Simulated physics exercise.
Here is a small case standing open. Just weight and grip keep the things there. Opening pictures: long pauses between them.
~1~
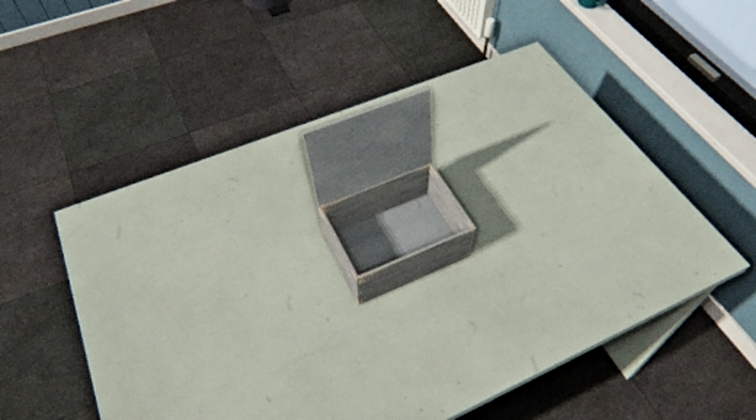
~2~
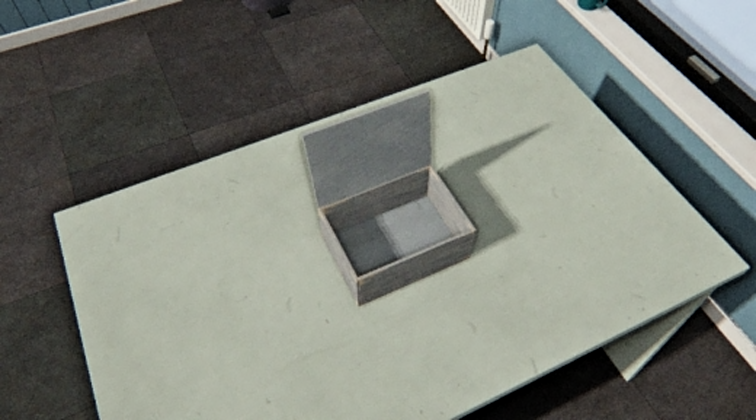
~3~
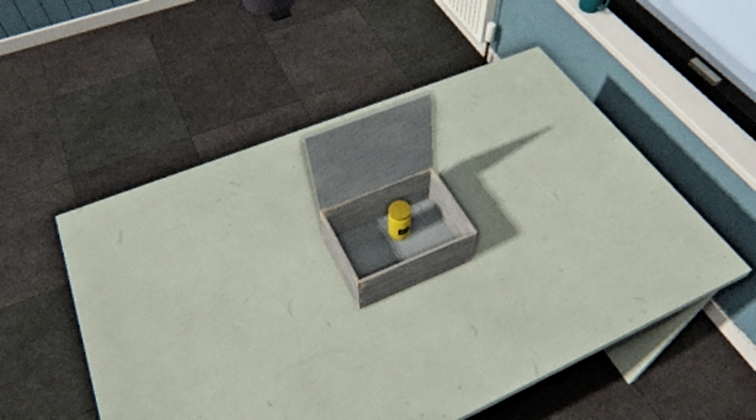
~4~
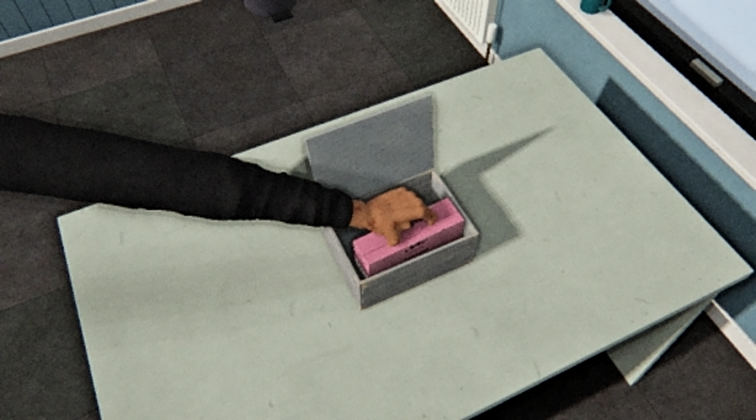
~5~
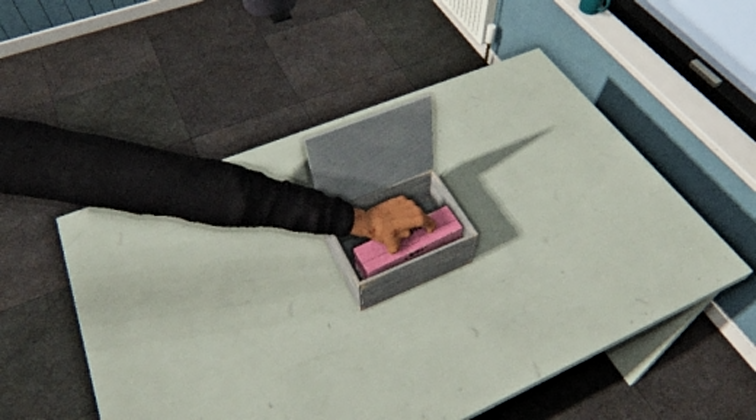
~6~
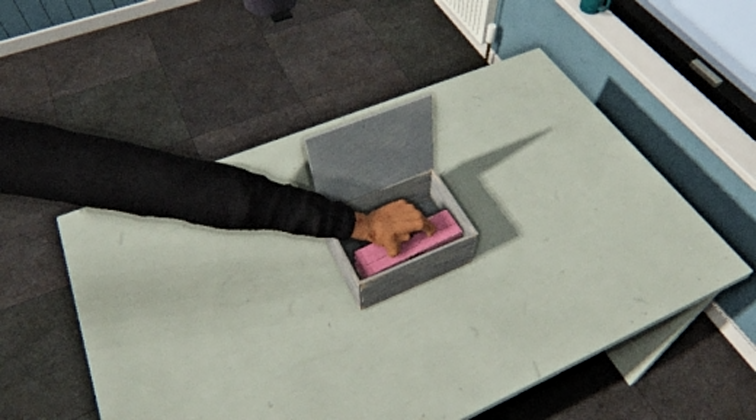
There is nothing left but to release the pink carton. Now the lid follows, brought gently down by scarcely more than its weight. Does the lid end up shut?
Yes.
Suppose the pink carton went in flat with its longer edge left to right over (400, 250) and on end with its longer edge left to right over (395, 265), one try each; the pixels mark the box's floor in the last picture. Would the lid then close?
First try: The lid comes down fully; second try: The lid stays propped open.
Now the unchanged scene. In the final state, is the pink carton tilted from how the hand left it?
By the end it has kept its angle.
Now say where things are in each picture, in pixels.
In the first frame, the last thing is not in view yet.
In the second frame, the last thing is not in view yet.
In the third frame, the last thing is not in view yet; yellow shaker (400, 221).
The fourth frame shows coming down; pink carton (409, 240).
The fifth frame shows coming down; pink carton (408, 248).
The sixth frame shows in place under the hand; pink carton (408, 251).
Then, 1.30 s past the last view, lid 78° above the rim.
Then, 1.70 s past the last view, lid 49° above the rim.
Then, 2.00 s past the last view, lid 19° above the rim.
Finally, lid shut; both still in place. Final places as the last picture's camera would see them, pink carton near (408, 251).
